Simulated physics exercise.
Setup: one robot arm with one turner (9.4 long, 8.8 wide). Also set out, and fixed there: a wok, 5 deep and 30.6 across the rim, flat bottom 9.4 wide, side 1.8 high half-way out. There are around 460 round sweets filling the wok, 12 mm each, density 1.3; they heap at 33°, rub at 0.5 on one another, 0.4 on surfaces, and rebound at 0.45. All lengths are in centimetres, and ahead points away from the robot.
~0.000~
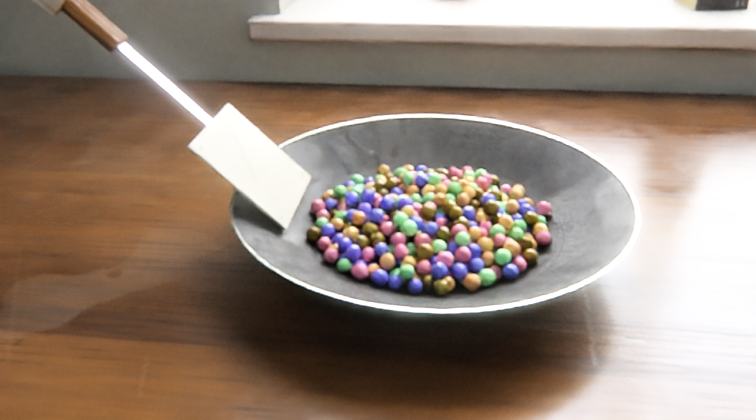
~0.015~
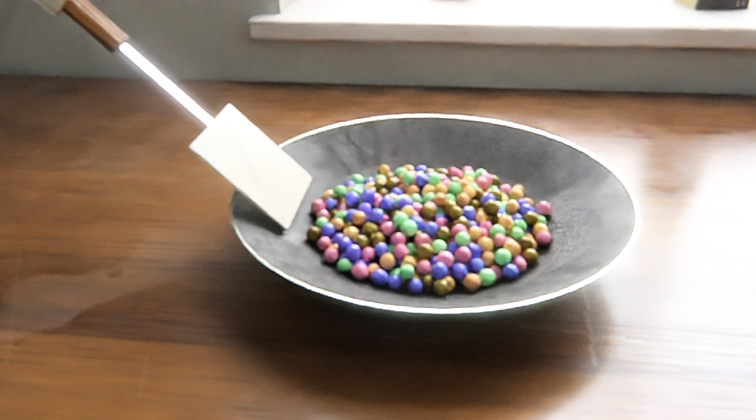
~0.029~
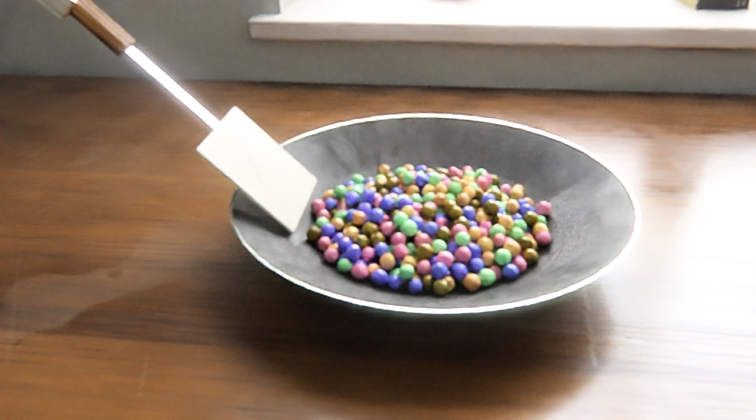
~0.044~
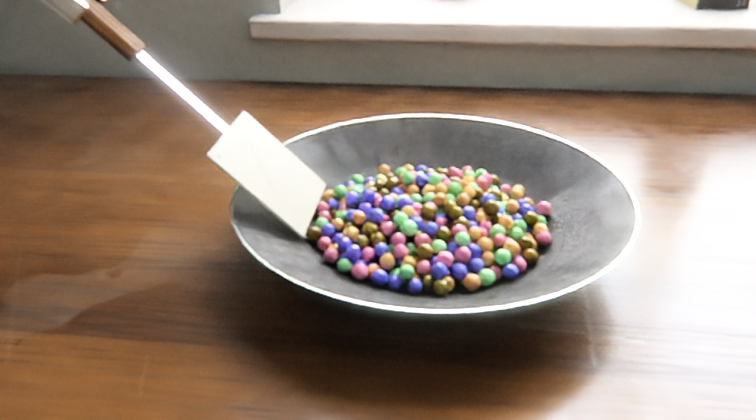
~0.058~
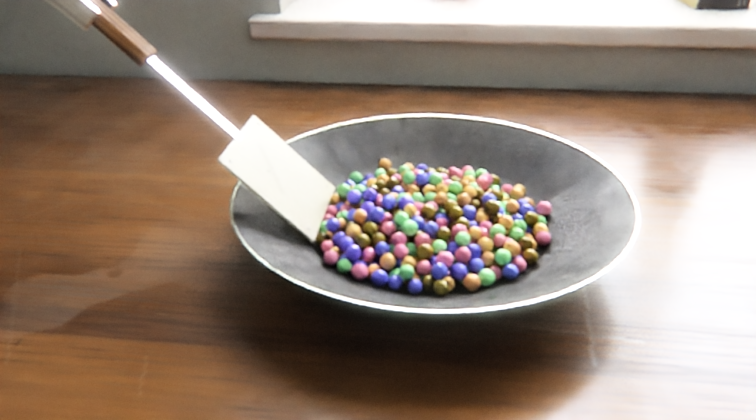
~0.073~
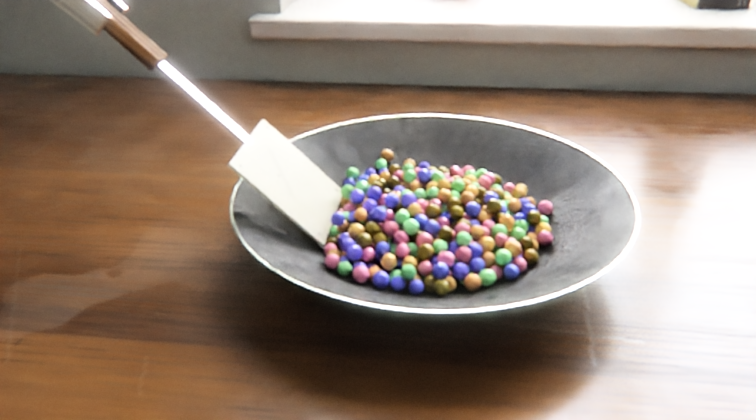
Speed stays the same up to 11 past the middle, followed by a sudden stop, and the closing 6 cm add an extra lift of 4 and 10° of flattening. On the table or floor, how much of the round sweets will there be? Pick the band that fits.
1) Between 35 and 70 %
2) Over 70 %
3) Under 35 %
3, under 35 %.
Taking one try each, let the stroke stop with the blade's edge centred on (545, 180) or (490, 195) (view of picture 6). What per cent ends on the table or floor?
Close to 10 and close to 0 per cent, respectively.
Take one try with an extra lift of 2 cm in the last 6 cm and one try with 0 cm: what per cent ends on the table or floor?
Estimates, in order: 30 % then 25 %.
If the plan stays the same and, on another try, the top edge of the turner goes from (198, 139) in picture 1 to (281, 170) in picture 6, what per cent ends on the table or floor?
About 50 per cent.
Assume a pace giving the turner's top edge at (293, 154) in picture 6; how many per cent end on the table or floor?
Share: Roughly 50 %.
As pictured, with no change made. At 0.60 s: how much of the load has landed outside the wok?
Some 25 per cent of the load.
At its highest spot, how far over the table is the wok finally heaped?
Roughly 5.5 centimetres.
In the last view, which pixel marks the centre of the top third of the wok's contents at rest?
Close to pixel (549, 218).
After 0.20 s, sloping 45°, highest piece 5 above the table; 461 in the wok.
After 0.34 s, sloping 43°, highest piece 7 above the table; 459 in the wok, 2 on the blade or in flight.
After 0.60 s, sloping 35°, highest piece 5 above the table; 355 in the wok, 105 on the table or floor, 1 on the blade or in flight.
After 1.65 s, sloping 35°, highest piece 5 above the table; 355 in the wok, 106 on the table or floor.
At rest, 355 in the wok, 106 on the table or floor. That is 23 % on the table or floor.
